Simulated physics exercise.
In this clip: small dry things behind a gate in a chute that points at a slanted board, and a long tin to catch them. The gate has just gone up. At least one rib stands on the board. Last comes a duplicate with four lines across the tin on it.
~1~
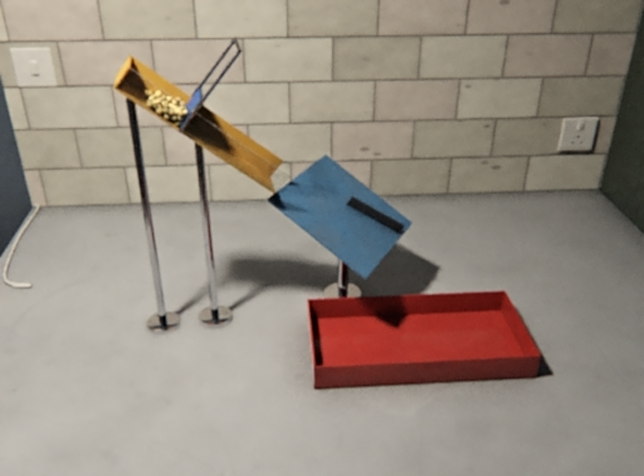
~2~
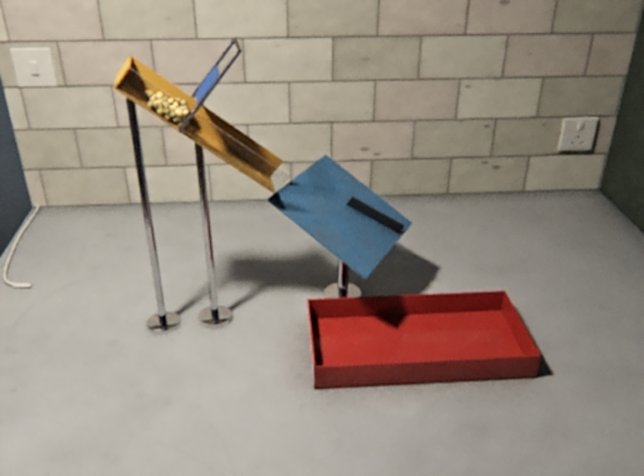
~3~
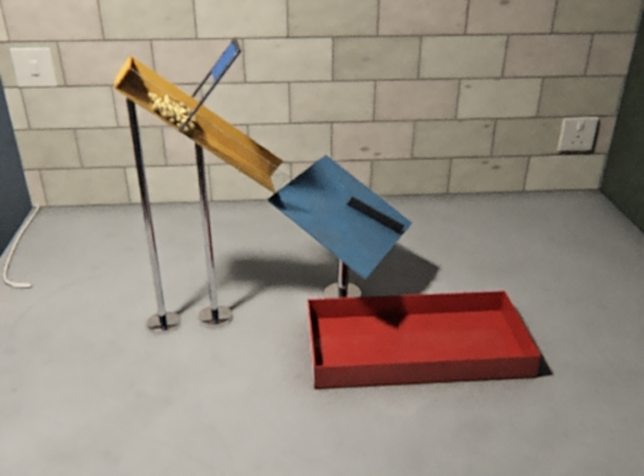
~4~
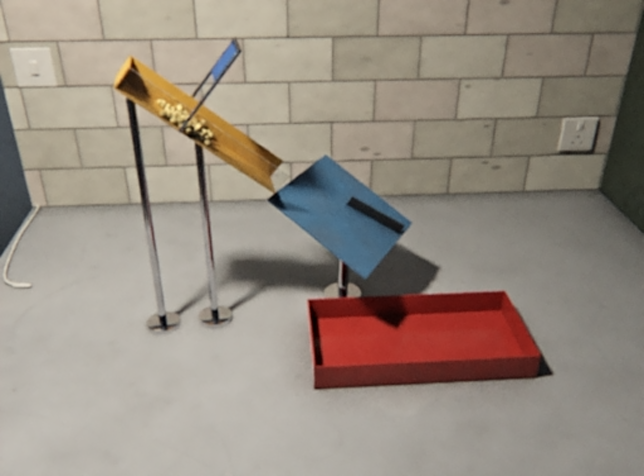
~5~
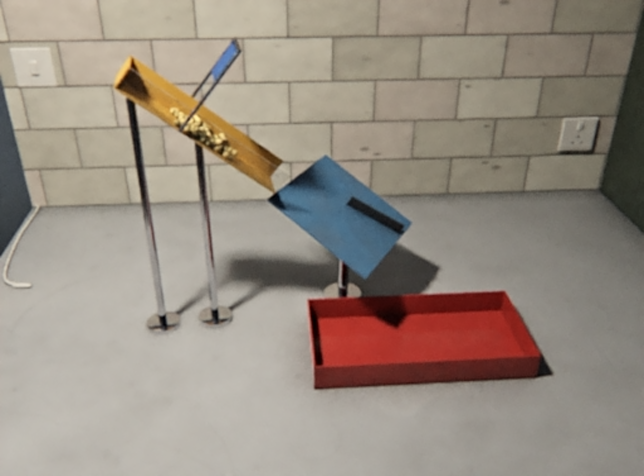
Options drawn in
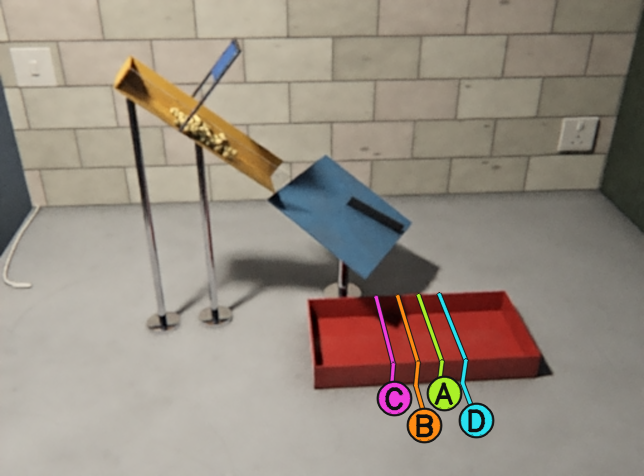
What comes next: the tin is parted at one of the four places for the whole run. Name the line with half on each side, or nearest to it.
Line D.
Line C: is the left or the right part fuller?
More lands on the right.
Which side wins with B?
More lands on the right.
On the marked copy, line A crosses the front rim at (441, 360); line B crosses the front rim at (417, 362); line C crosses the front rim at (393, 363); line D crosses the front rim at (465, 359).
Choosing A, of what is caught, a small part on the left of the divider, nearly all on the right.
Choosing B, of what is caught, none on the left of the divider, all on the right.
Choosing C, of what is caught, none on the left of the divider, all on the right.
Choosing D, of what is caught, about two thirds on the left of the divider, about a third on the right.
